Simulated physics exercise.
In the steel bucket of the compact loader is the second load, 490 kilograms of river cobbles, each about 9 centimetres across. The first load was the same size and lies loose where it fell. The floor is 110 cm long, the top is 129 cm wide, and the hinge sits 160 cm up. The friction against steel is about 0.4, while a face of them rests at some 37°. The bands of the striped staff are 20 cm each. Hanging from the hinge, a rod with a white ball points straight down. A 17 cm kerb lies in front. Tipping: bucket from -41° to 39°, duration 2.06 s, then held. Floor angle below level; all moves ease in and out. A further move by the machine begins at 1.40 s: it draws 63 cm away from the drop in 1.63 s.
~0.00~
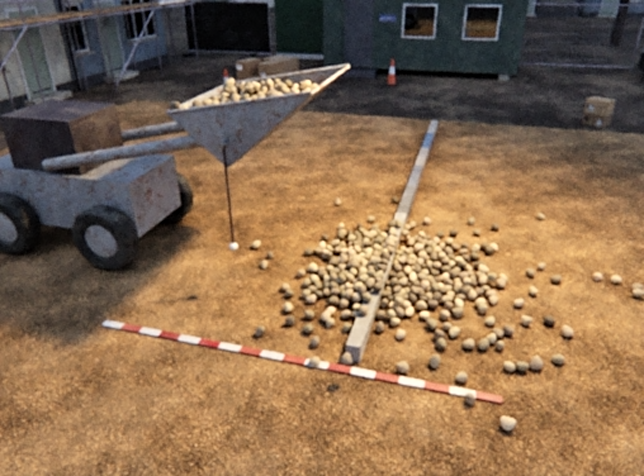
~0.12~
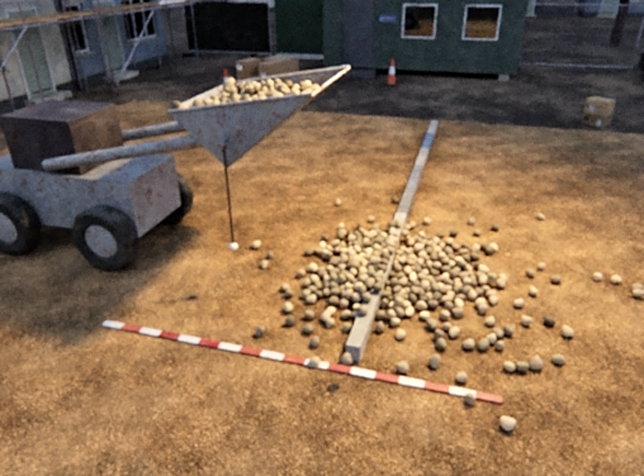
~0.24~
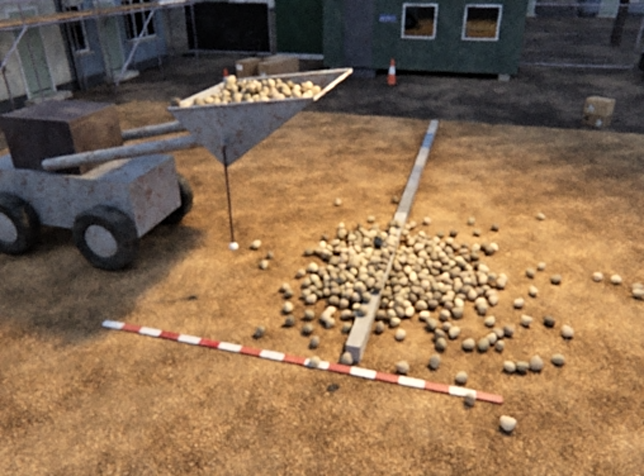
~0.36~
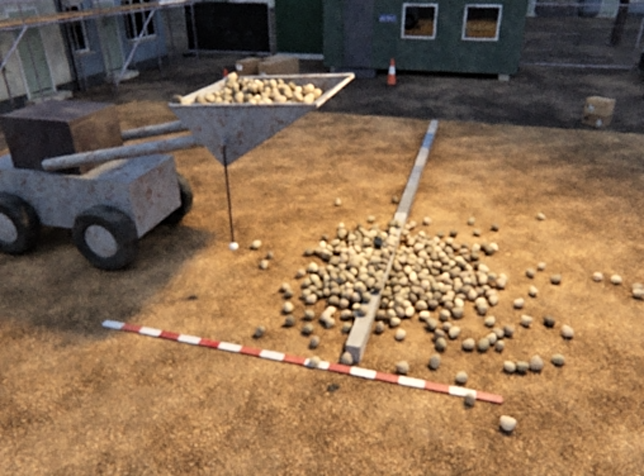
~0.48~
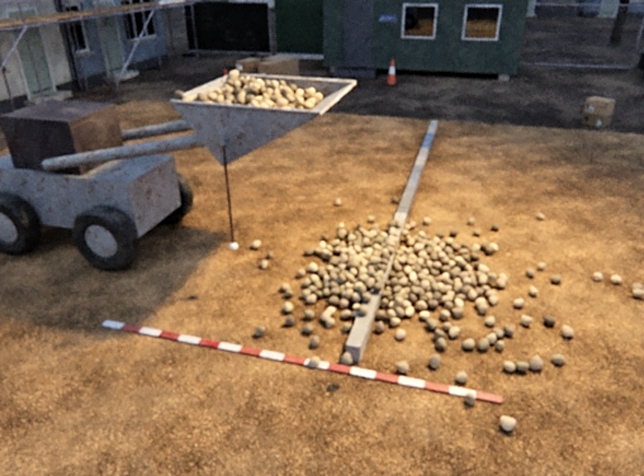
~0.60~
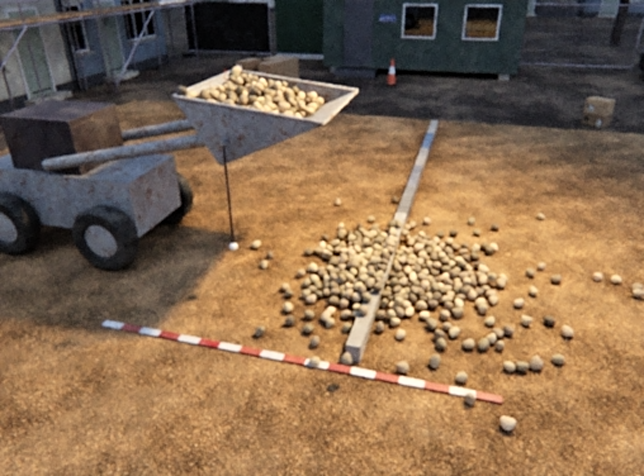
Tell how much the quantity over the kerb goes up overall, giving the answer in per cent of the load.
It goes up by roughly 1 per cent.
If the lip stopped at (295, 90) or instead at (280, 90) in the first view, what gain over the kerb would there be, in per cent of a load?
Around 0 and 0 percent respectively.
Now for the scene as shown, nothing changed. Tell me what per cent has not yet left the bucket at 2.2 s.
It keeps some 25 percent of its load.
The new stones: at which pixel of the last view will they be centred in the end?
Middle: Approx. (327, 260) px.
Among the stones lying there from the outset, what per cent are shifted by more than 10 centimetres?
Around 5 in a hundred.
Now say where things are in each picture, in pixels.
The bucket is at -41°, its lip at (312, 93); the top of the load is at (278, 88). The earlier load is highest near (380, 260), 24 cm above ground level, 49 % on this side of the kerb, 50 % over the kerb, in the first picture.
The bucket is at -40°, its lip at (313, 94); the top of the load is at (278, 88); the stones move at 0.1 m/s on average, in the second picture.
Lip at (315, 98), floor tilted -38°, highest stones at (266, 87); the stones move at 0.1 m/s on average, in the third picture.
The bucket is at -35°, its lip at (318, 105); the top of the load is at (254, 85); the stones move at 0.2 m/s on average, in the fourth picture.
The bucket is at -30°, its lip at (321, 113); the top of the load is at (248, 84); the stones move at 0.2 m/s on average, in the fifth picture.
Lip at (324, 124), floor tilted -25°, highest stones at (242, 78); the stones move at 0.2 m/s on average, in the sixth picture.
After 1.5 s the floor is at 26°; in per cent of one load, 100 in the bucket, 49 on this side of the kerb, 50 over the kerb; the foremost stones are at (588, 286).
After 2.2 s the floor is at 39°; in per cent of one load, 26 in the bucket, 123 on this side of the kerb, 50 over the kerb; the foremost stones are at (588, 286).
After 3.5 s the floor is at 39°; in per cent of one load, 0 in the bucket, 148 on this side of the kerb, 52 over the kerb; the foremost stones are at (588, 286).
After 6.3 s the floor is at 39°; in per cent of one load, 0 in the bucket, 148 on this side of the kerb, 52 over the kerb; the foremost stones are at (588, 286). Net gain over the kerb, 1.
